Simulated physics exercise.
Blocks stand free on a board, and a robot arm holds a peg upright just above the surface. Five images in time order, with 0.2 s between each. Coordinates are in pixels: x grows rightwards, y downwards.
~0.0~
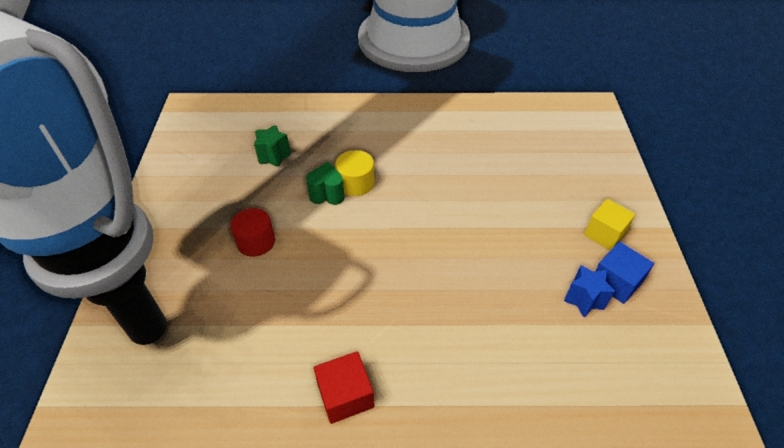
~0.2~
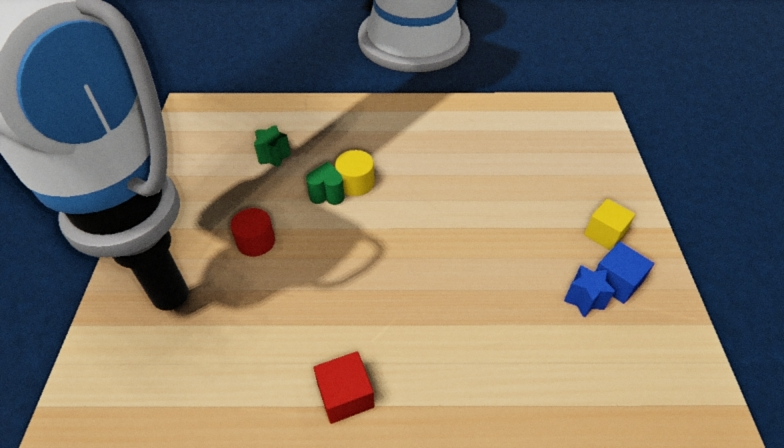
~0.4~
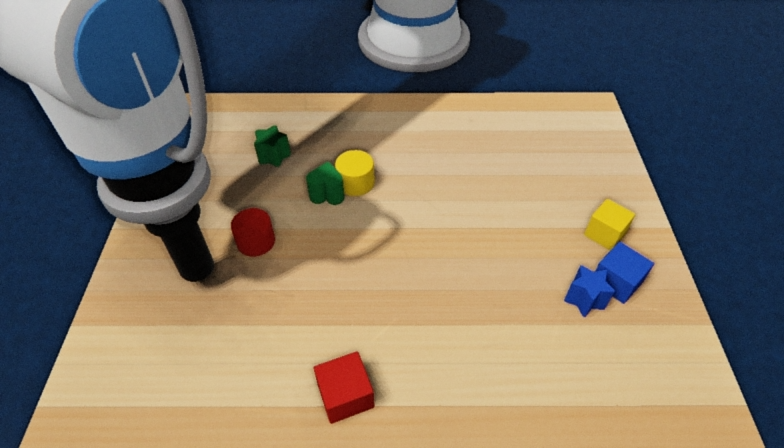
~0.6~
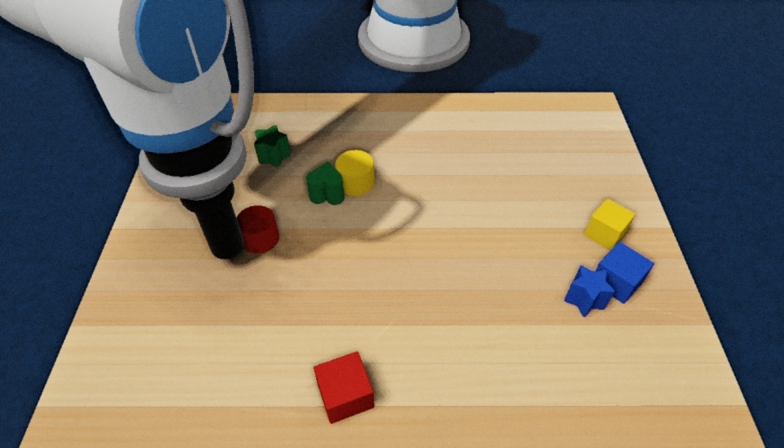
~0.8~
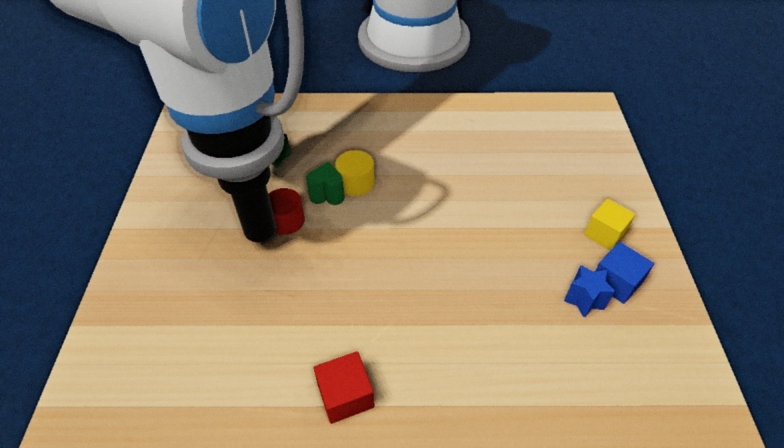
Robot arm moving its upright peg up and right across a wooden board, nudging a red cylinder toward green and yellow blocks.
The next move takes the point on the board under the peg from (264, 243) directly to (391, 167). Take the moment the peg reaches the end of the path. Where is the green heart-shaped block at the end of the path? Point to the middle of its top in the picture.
It is at (333, 151).
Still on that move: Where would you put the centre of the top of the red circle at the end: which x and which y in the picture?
At (303, 168).
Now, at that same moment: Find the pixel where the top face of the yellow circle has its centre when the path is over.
Top centre: (406, 127).
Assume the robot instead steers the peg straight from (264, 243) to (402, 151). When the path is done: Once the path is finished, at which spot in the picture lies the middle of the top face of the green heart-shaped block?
The top centre is at (338, 143).
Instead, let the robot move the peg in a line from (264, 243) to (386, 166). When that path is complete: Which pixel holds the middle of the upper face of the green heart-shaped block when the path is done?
Its top centre lands on (339, 145).
What follows on the original path. One third of the way, peg at (309, 203); red circle at (303, 171); green heart-shaped block at (329, 159), turned 45° clockwise; yellow circle at (361, 161).
Two thirds of the way, peg at (351, 178); red circle at (303, 168); green heart-shaped block at (333, 151), turned 15° clockwise; yellow circle at (373, 152).
At the end, peg at (391, 155); red circle at (303, 168); green heart-shaped block at (333, 151), turned 15° clockwise; yellow circle at (406, 127).
